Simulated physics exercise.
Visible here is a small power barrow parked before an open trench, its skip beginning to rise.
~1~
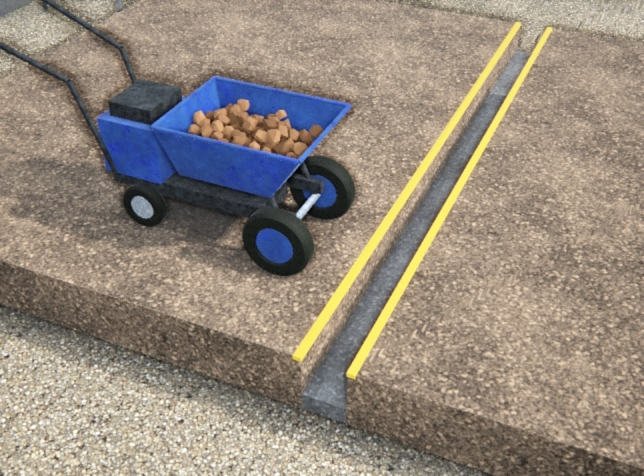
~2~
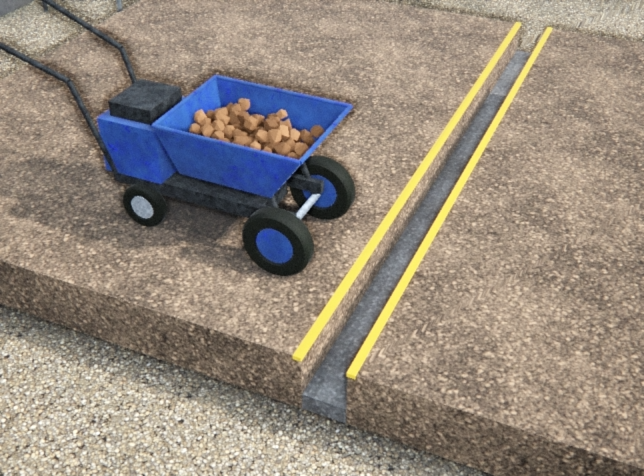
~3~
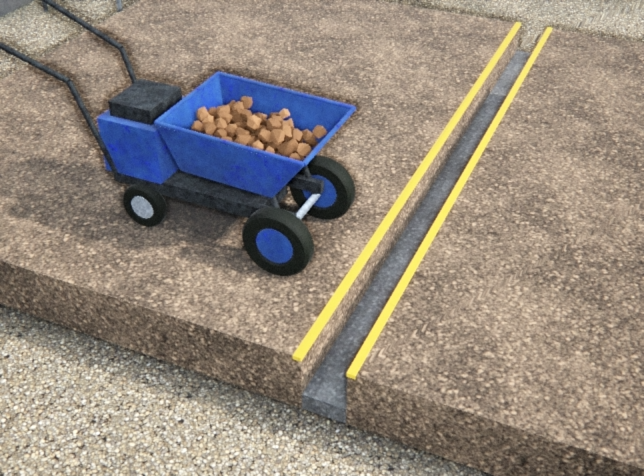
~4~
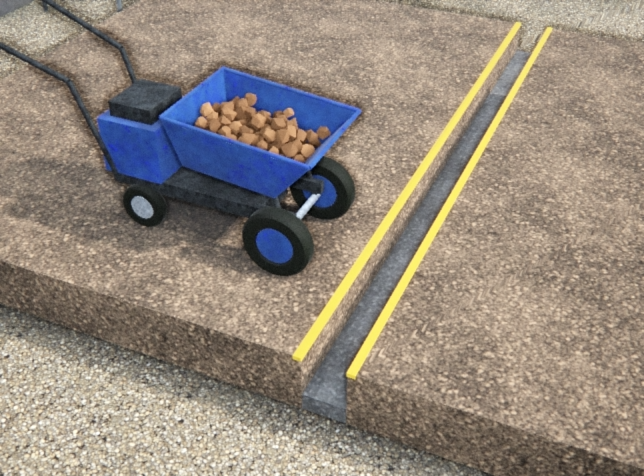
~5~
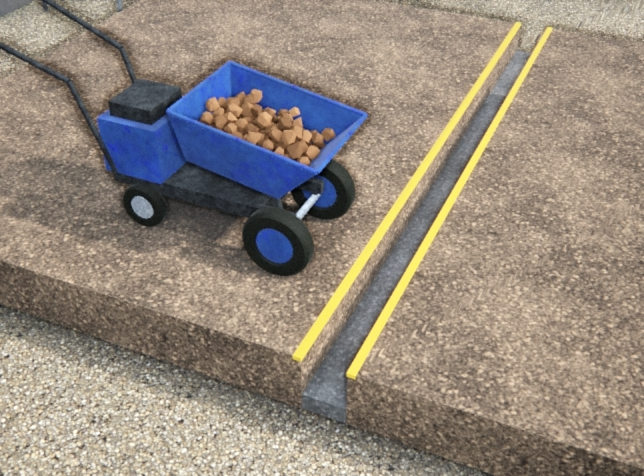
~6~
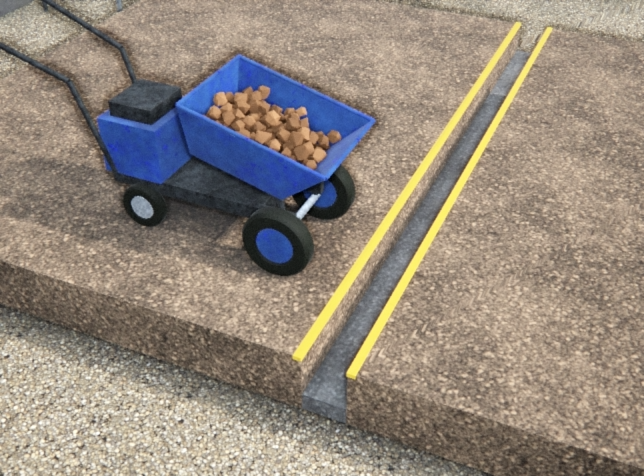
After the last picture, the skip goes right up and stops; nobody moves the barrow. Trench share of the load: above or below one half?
Trench misses most.
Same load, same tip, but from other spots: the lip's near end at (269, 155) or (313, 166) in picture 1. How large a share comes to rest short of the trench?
In order, 0 % followed by 0 %.
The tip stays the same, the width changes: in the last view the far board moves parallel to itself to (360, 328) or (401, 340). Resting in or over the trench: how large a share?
You'd get 0 % in the first case and 70 % in the second.
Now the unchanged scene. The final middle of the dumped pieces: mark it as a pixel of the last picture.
(436, 274).
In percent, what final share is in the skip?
It comes out at some 0 in a hundred.
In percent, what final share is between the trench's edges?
It works out at some 25 %.
Shortly afterwards, skip tipped steeply; the whole lot in the skip.
Next, skip tipped right over; the bulk in the skip; only a few in or heaped over the trench; near a quarter beyond it; only a few falling.
Some moments later, skip tipped right over; a little in the skip; a little in or heaped over the trench; the bulk beyond it.
In the end, skip tipped right over; only a few in the skip; near a quarter in or heaped over the trench; the bulk beyond it.
